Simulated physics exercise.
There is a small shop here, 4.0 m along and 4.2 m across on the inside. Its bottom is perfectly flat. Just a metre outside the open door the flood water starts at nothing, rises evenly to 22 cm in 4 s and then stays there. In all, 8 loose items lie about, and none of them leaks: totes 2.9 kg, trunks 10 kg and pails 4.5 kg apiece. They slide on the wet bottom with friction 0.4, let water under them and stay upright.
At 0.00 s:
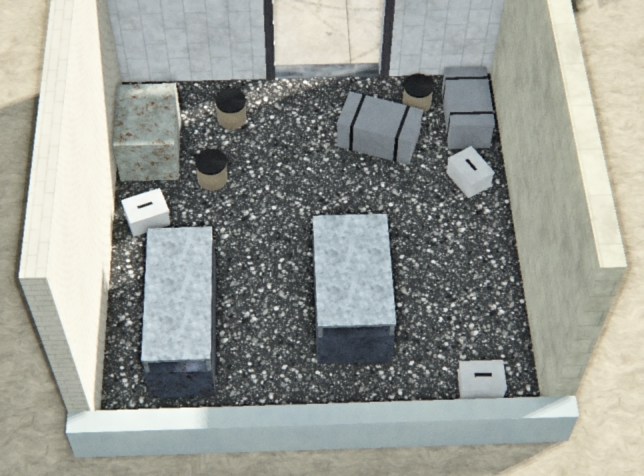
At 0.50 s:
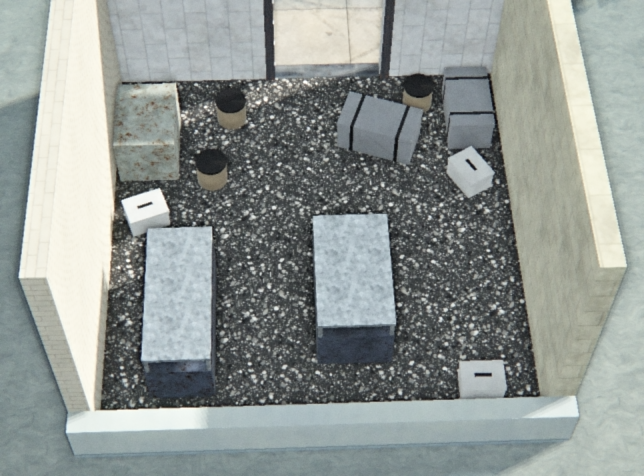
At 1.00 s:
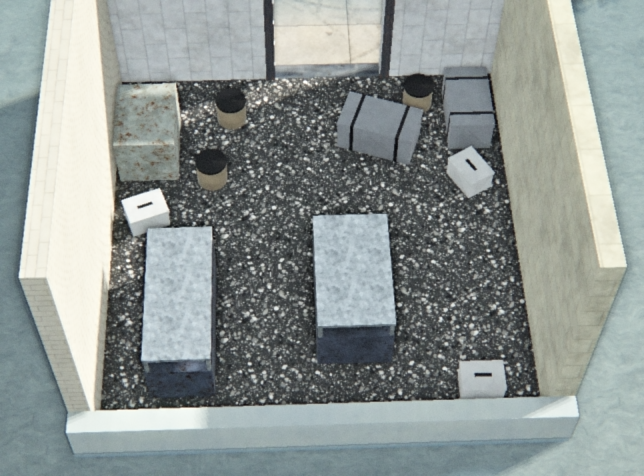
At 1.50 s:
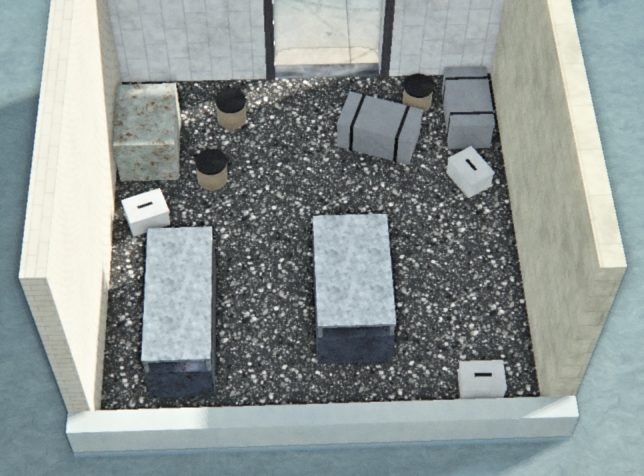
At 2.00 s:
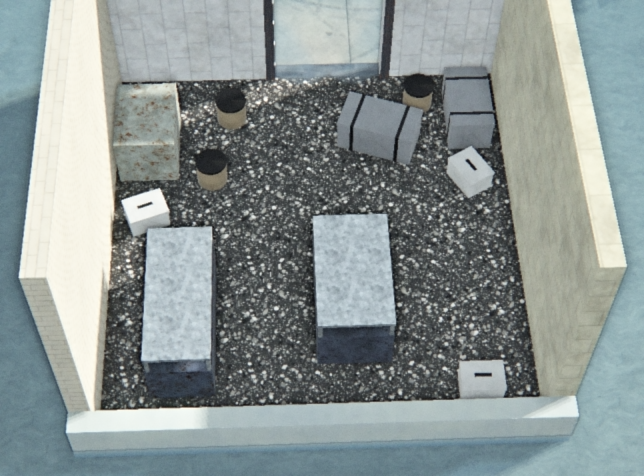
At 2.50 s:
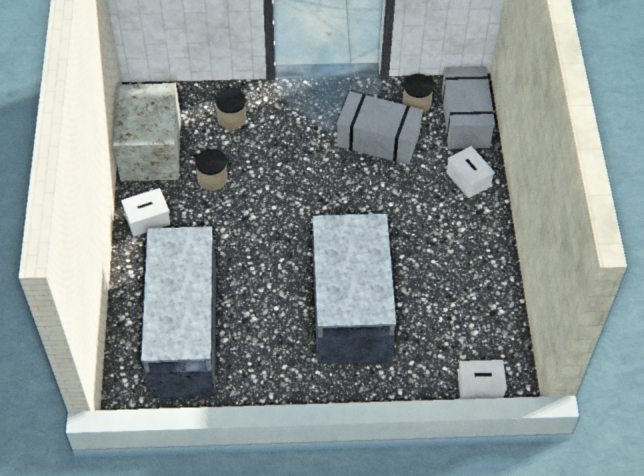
Water spreading around a small walled shop, then seeping through the back doorway onto dark gravelly flooring while scattered boxes stay still.
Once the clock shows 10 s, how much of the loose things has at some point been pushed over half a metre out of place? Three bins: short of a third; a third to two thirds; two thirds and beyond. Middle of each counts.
Bin: A third to two thirds.
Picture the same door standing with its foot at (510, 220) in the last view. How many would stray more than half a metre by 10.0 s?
6.
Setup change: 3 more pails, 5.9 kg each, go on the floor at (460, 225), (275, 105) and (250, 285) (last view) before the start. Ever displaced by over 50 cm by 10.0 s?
So the first ends up past the threshold, the second below the threshold, the third past the threshold.
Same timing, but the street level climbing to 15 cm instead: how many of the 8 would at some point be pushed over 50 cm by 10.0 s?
You'd get 2 in that case.
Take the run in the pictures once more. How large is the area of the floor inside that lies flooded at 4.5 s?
Flooded: Near 7.0 m2.
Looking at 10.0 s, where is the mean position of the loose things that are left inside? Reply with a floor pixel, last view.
They're centred close to (342, 216).
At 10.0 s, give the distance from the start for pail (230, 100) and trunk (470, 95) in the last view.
Net displacement, in order: 0 cm; 10 cm.
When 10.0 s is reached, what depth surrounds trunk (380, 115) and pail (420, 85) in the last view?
I'd estimate 10 cm for the first and 4 cm for the second.
After 3.5 s 0 of 8 are over 50 cm from their spots; 0 afloat.
After 4.5 s 1 of 8 are over 50 cm from their spots; 0 afloat.
After 7.0 s 2 of 8 are over 50 cm from their spots; 3 afloat.
After 10.0 s 4 of 8 are over 50 cm from their spots, and 4 have been at some point; 6 afloat.
